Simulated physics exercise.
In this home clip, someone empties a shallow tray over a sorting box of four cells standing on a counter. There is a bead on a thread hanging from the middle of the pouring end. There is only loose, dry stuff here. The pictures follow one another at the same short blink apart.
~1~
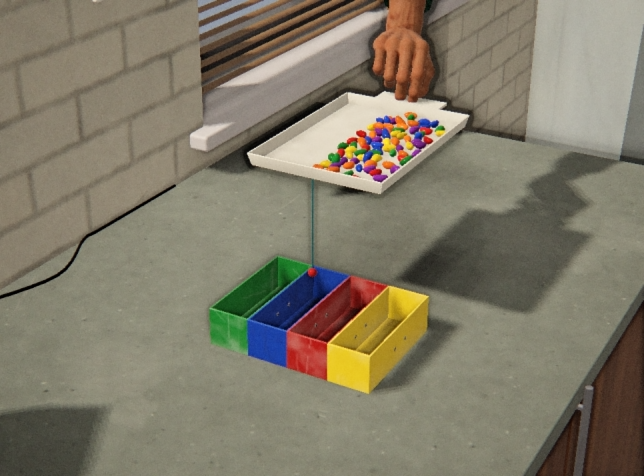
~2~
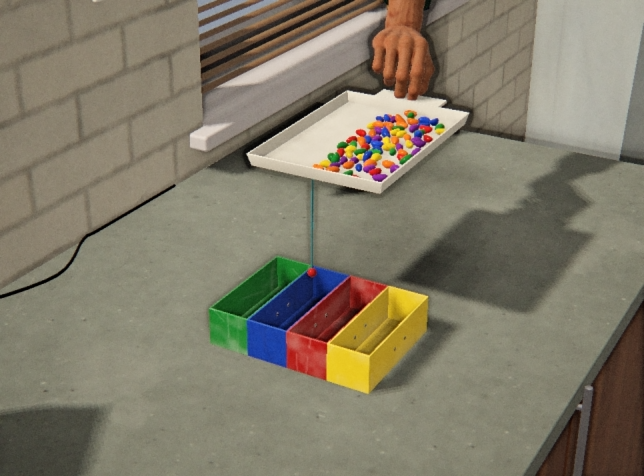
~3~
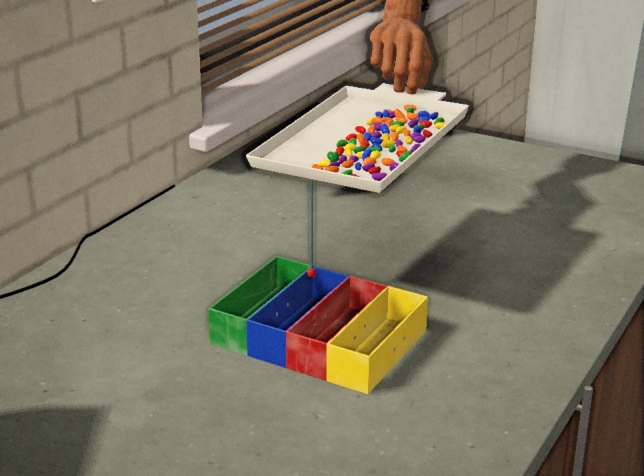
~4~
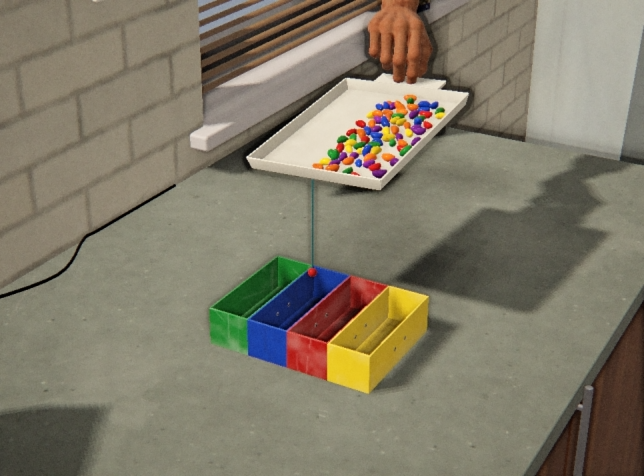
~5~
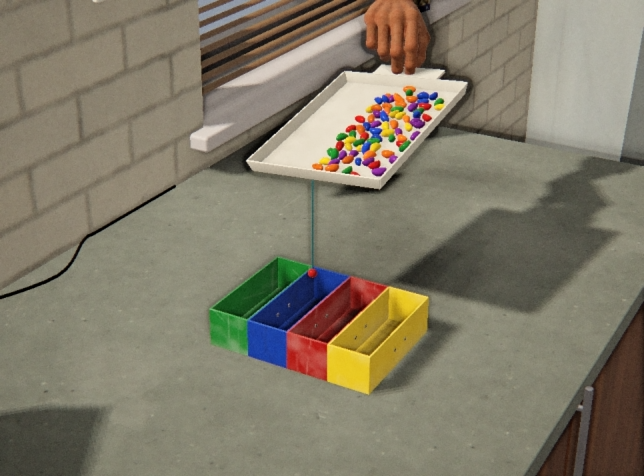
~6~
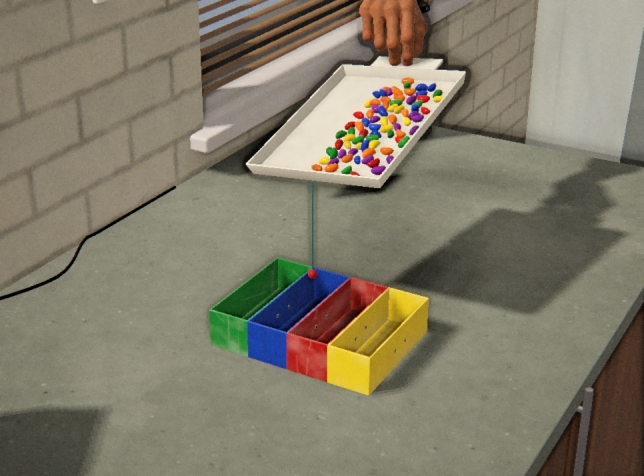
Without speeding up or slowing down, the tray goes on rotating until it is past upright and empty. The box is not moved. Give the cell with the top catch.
Top catch: The green cell.
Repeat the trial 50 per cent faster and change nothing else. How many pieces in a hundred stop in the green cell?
Estimated share: Some 50%.
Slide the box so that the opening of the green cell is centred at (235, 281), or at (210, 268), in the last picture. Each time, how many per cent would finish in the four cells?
About 100 per cent, then about 100 per cent.
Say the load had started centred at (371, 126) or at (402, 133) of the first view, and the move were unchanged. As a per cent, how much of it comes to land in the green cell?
It comes to about 40 per cent the first time and about 50 per cent the second.
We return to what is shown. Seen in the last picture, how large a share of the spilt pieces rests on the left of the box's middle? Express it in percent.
Looks like close to 100 per cent of it.
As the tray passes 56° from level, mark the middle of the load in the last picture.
(298, 149).
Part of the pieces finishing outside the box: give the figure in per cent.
Estimated share: About 30 %.
Shortly afterwards, tray tipped steeply; all but a few on the tray; a little falling or outside the box.
Next, tray tipped right over; the bulk on the tray; only a few in the green cell; a little falling or outside the box.
Some moments later, tray tipped past a quarter turn; near half in the green cell; near a quarter in the blue cell; only a few in the red cell; near a third falling or outside the box.
In the end, tray tipped past a quarter turn; near half in the green cell; near a quarter in the blue cell; only a few in the red cell; none at all in the yellow cell; near a third outside the box.
